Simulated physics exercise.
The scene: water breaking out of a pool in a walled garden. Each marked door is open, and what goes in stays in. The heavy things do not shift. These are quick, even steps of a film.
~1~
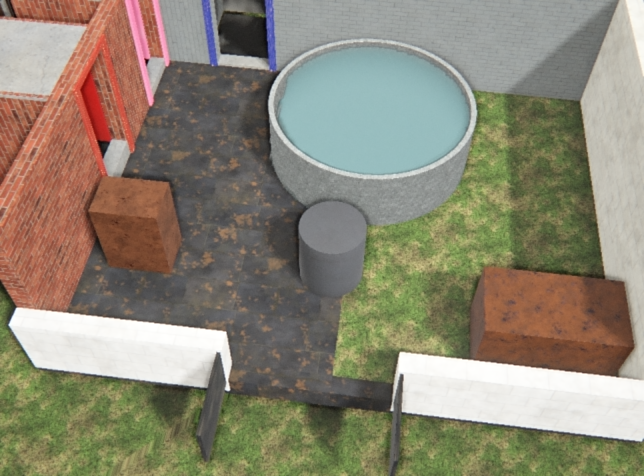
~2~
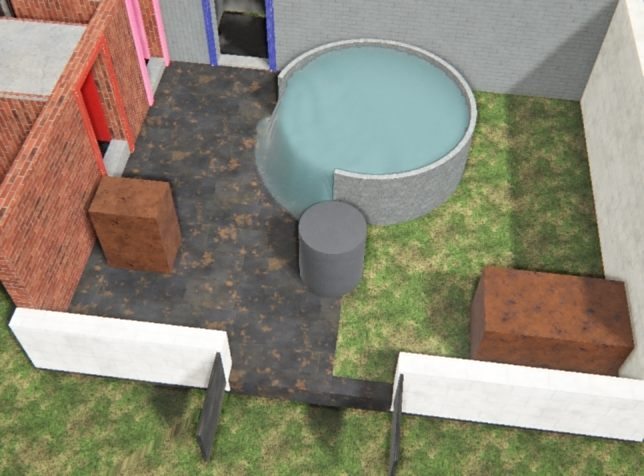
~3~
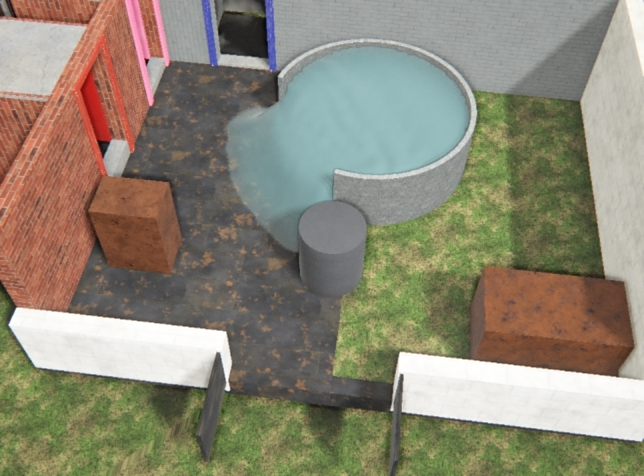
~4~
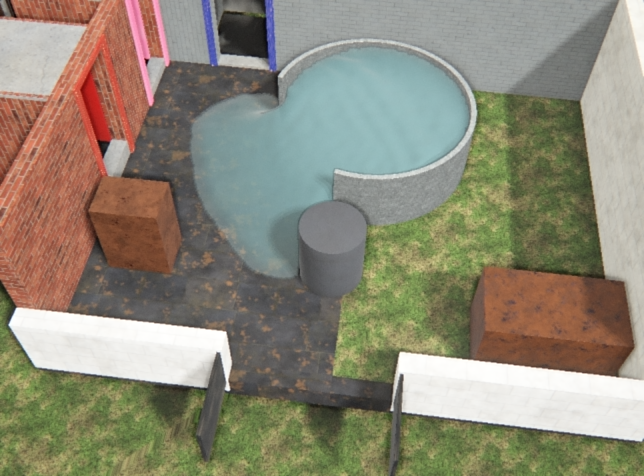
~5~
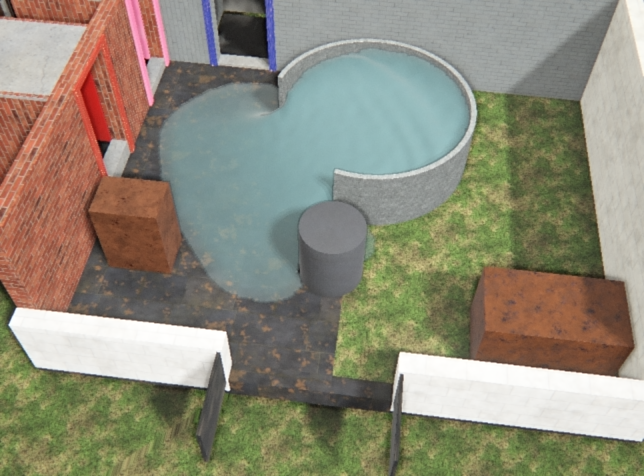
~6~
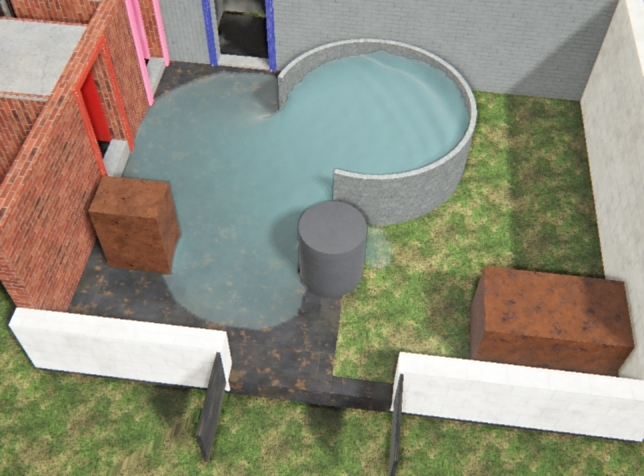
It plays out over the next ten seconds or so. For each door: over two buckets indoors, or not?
The blue door floods; the pink door floods; the red door floods.
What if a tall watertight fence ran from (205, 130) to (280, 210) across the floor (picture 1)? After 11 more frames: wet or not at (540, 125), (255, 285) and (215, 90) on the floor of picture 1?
As listed: Free of water, wet, awash.
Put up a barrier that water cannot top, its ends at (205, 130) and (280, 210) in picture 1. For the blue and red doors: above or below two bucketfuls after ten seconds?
One by one: Blue lets more in, red lets less in.
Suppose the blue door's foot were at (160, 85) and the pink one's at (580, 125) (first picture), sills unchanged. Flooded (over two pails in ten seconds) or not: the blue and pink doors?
One by one: Blue passes that mark; pink stays under.
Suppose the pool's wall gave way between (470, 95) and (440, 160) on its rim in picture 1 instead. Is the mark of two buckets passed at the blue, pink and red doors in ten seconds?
One by one: The blue one stays under, the pink one keeps below it, the red one is under.
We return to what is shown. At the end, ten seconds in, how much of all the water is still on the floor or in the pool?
About 66 per cent.
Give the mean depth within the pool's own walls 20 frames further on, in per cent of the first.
Some 28 per cent.
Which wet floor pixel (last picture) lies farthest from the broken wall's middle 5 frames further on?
Close to (56, 340).
A moment on, water covers 50 % of the floor; the blue door under two buckets in, the pink door under two buckets in, the red door over two buckets in.
Next, water covers 50 % of the floor; the blue door under two buckets in, the pink door under two buckets in, the red door far over two buckets in.
Then, water covers 65 % of the floor; the blue door over two buckets in, the pink door over two buckets in, the red door far over two buckets in.
Later, water covers 90 % of the floor; the blue door far over two buckets in, the pink door far over two buckets in, the red door far over two buckets in.
In the end, water covers 100 % of the floor; the blue door far over two buckets in, the pink door far over two buckets in, the red door far over two buckets in.
